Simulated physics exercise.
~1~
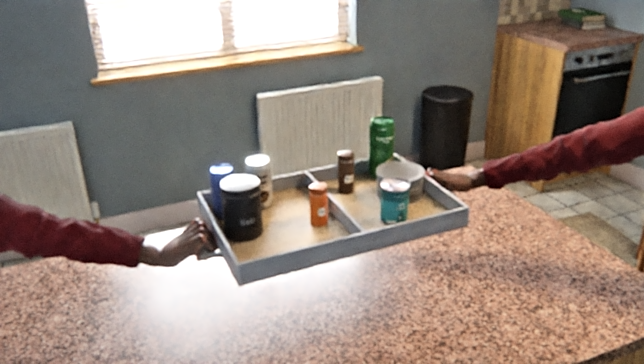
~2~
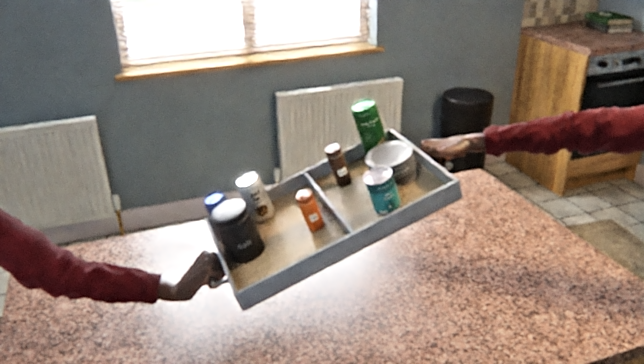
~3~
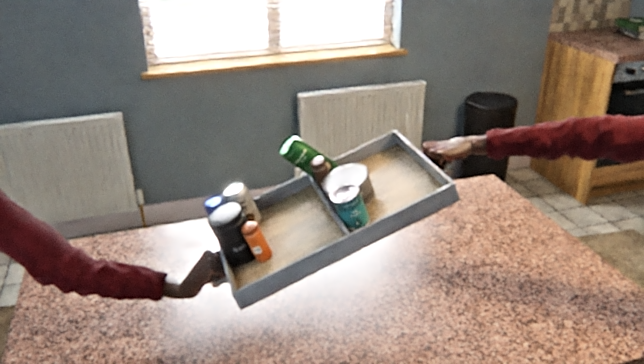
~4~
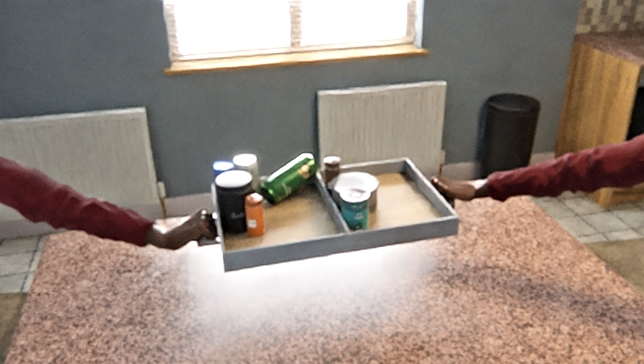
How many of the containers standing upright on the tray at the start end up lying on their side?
Only one ends up on its side, the green can, which lies over on the tray once it is level again.
